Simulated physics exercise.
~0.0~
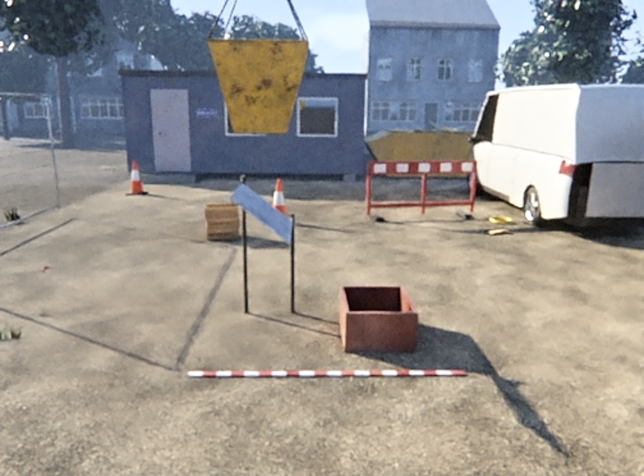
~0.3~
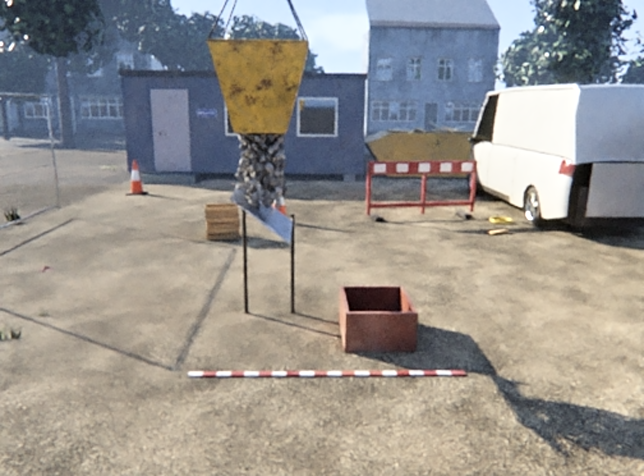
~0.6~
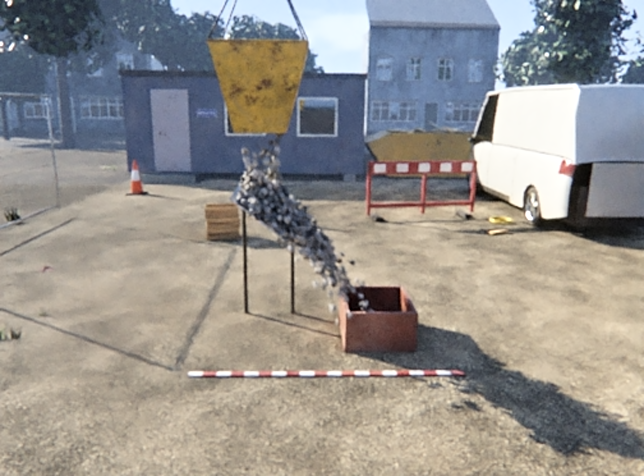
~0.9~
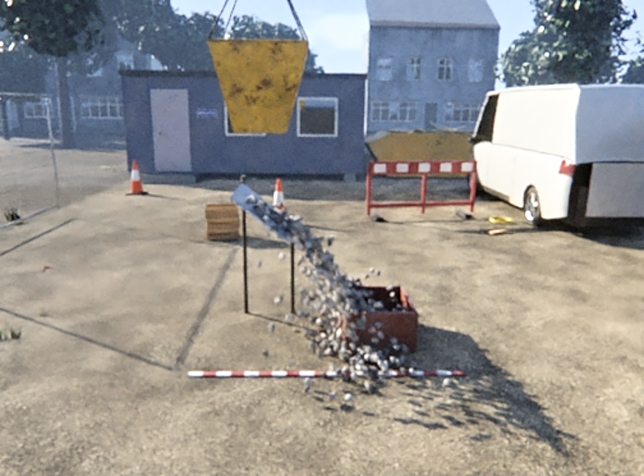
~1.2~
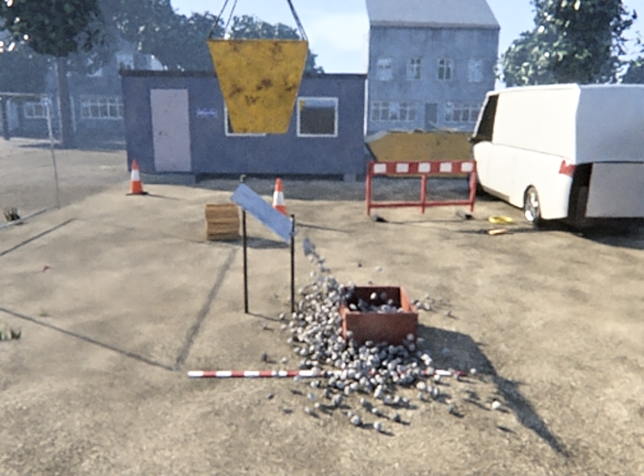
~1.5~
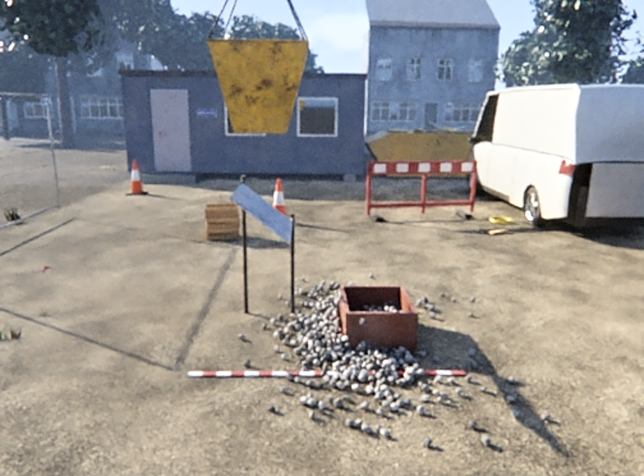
In a yard, stones drop from a yellow skip, slide down steel and scatter around a bin.
